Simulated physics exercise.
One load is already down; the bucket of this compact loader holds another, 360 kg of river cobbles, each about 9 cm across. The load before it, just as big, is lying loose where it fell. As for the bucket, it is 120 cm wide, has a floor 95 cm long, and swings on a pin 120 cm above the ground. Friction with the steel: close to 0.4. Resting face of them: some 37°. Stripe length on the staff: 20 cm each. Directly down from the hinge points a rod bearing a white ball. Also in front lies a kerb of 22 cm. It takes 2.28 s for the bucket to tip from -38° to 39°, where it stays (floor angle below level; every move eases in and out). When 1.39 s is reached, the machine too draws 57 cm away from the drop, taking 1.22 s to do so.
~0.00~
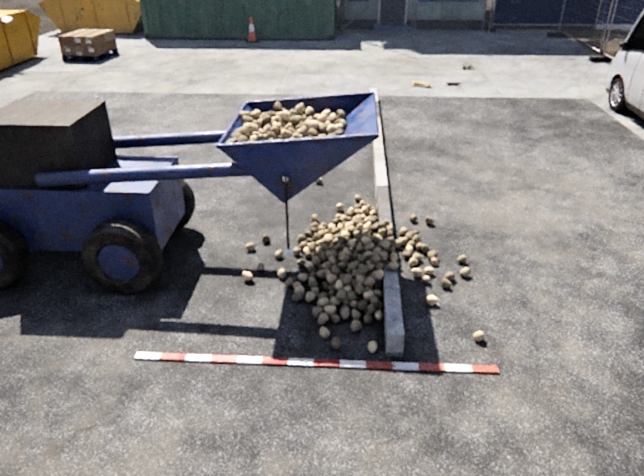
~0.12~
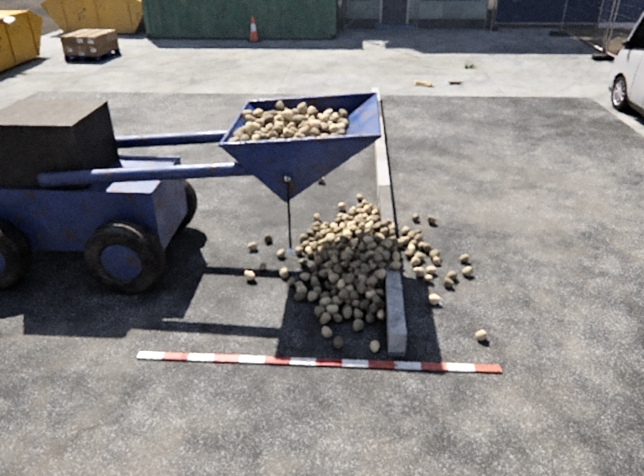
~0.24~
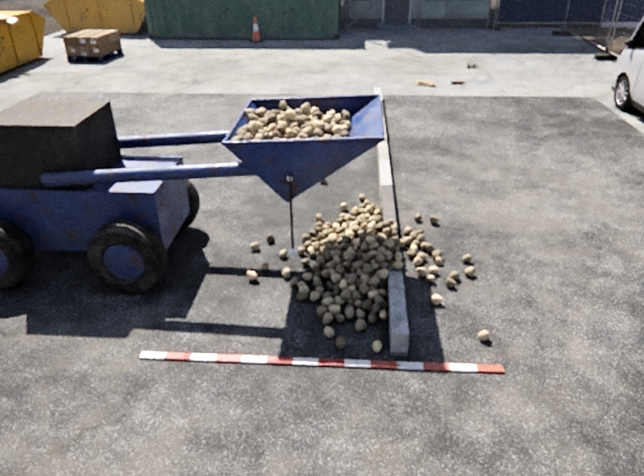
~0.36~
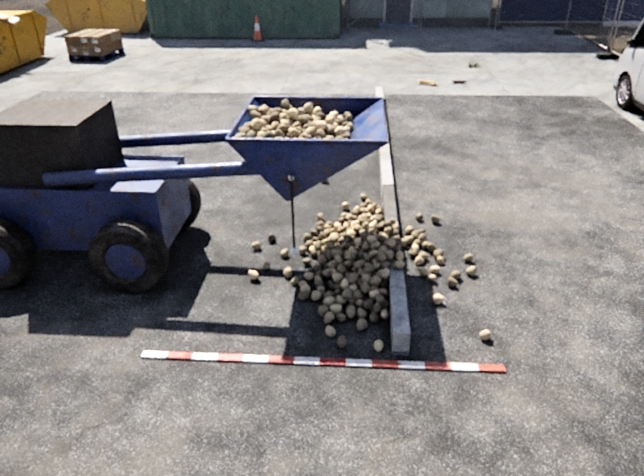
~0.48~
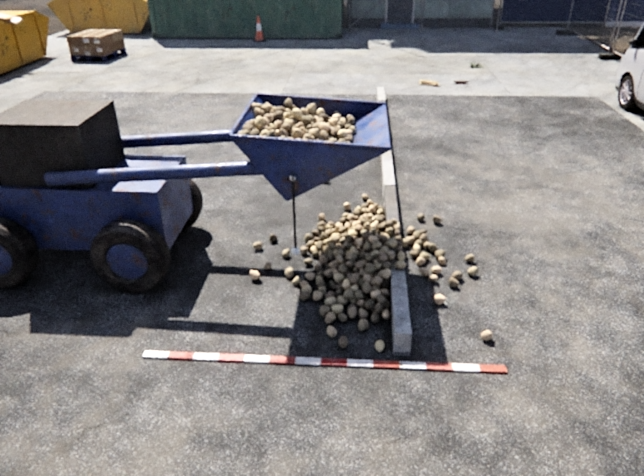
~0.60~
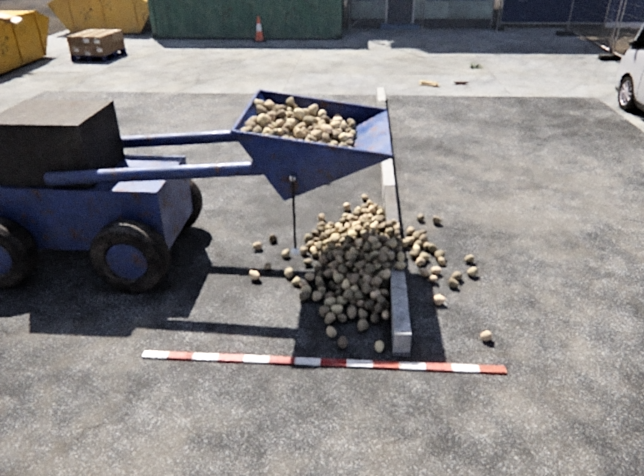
A blue loader held a bucketful of pale, rounded stones above a loose heap spread around a low grey kerb, and then the bucket slowly tilted a little, its right edge dipping.
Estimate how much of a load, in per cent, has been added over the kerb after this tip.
Roughly 6 per cent of a load has been added.
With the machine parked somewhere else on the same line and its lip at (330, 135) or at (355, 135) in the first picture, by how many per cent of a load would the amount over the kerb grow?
Some 0 percent first and 0 percent second.
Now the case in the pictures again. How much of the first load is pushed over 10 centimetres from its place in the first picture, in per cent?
Roughly 10 percent.
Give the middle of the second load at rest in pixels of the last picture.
Their middle rests near (342, 249).
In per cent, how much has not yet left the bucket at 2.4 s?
Roughly 5 parts in a hundred of the load.
After 1.7 s the floor is at 27°; in per cent of one load, 96 in the bucket, 97 on this side of the kerb, 7 over the kerb; the foremost stones are at (456, 268).
After 2.4 s the floor is at 39°; in per cent of one load, 6 in the bucket, 182 on this side of the kerb, 12 over the kerb; the foremost stones are at (457, 266).
After 3.1 s the floor is at 39°; in per cent of one load, 0 in the bucket, 187 on this side of the kerb, 13 over the kerb; the foremost stones are at (461, 265).
After 5.8 s the floor is at 39°; in per cent of one load, 0 in the bucket, 187 on this side of the kerb, 13 over the kerb; the foremost stones are at (461, 265). Net gain over the kerb, 6.
